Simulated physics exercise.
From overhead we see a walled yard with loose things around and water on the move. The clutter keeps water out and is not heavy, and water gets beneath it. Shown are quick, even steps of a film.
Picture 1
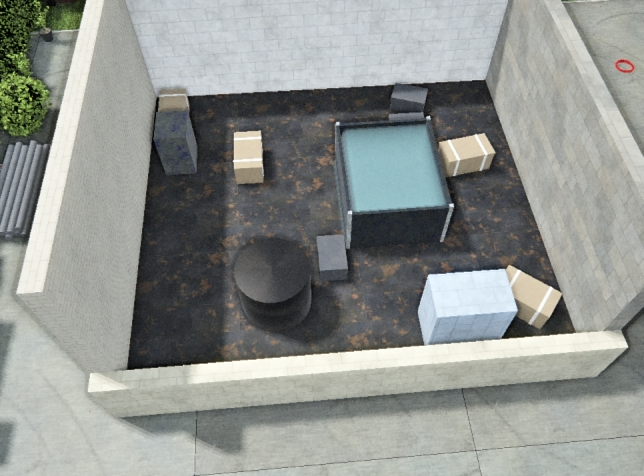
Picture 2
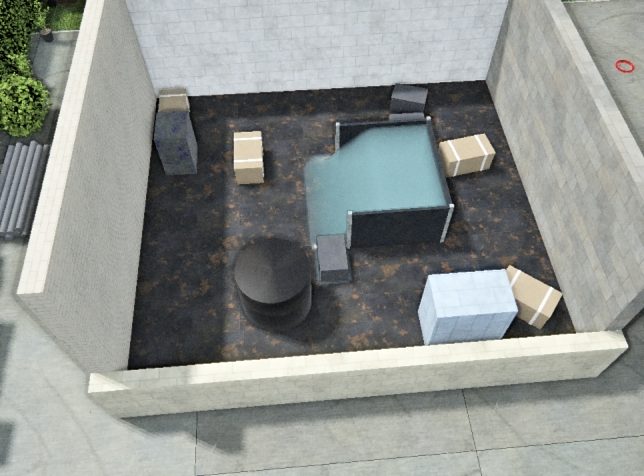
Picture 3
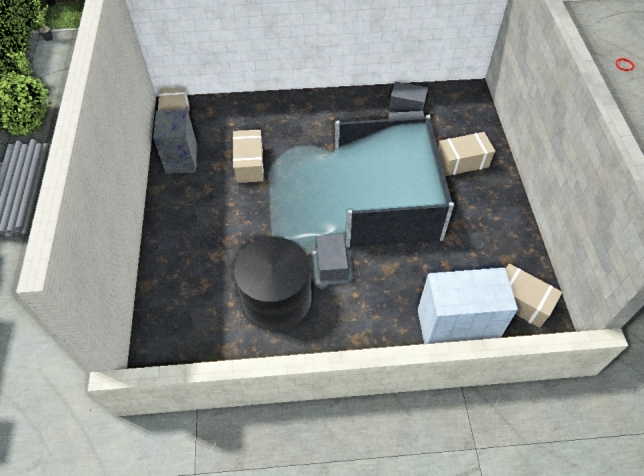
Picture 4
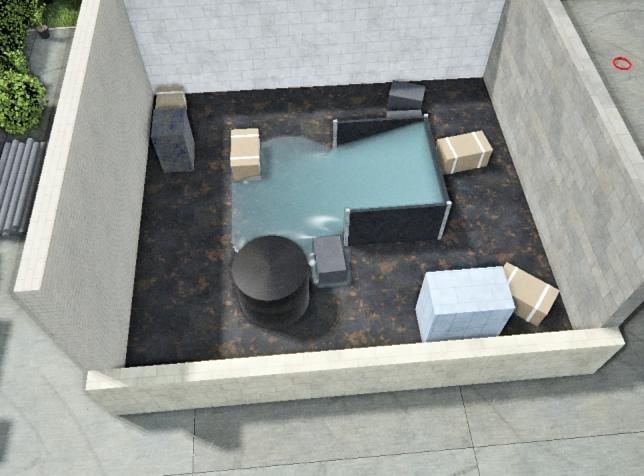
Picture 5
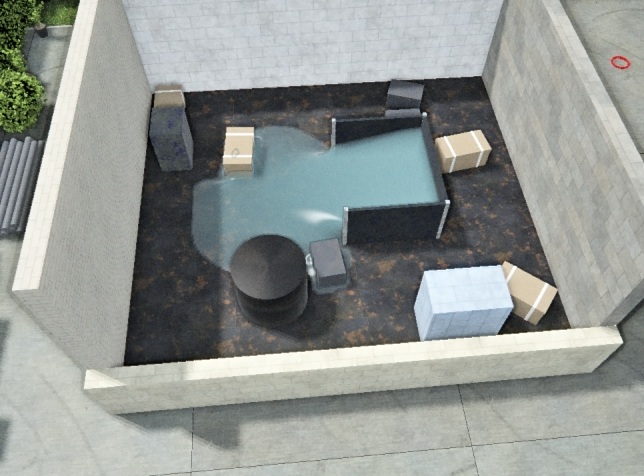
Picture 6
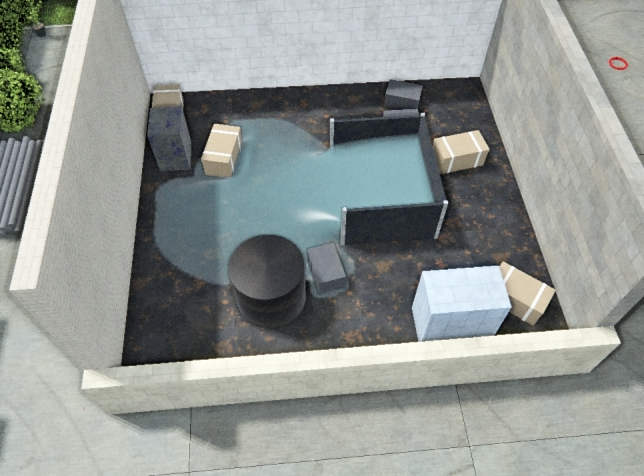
Water bursts leftward from a dark-walled tank in a walled yard and spreads across the dark floor, reaching a small grey box and then a tan box with pale bands. As the pool widens around them, the tan box slides left and turns, while the grey box shifts slightly.
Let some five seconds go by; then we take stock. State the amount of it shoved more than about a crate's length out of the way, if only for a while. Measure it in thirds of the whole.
It does not reach a third.
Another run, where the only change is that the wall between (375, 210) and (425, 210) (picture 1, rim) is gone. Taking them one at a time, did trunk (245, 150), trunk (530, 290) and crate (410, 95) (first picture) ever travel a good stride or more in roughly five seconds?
Object by object: Short of it, covered the distance, short of it.
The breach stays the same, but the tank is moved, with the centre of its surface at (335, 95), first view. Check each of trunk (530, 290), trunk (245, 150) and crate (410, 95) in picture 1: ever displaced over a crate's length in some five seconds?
Not far, Far enough, Not far.
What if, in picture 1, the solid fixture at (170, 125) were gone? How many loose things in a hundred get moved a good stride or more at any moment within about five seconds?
Around 40 in a hundred.
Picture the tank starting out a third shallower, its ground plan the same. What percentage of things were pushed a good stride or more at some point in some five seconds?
Share moved that far: Approx. 30 %.
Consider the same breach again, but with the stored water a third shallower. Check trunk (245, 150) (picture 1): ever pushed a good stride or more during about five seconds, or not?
Lab note - result: Distance reached.
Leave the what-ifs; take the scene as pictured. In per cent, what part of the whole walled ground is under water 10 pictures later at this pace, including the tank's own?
Something close to 50 per cent.
A moment on, 1 of 7 are well off their spots; 0 afloat.
Next, 1 of 7 are well off their spots; 2 afloat.
Later, 1 of 7 are well off their spots; 2 afloat.
In the end, 2 of 7 are well off their spots, and 2 have been at some point; 2 afloat.
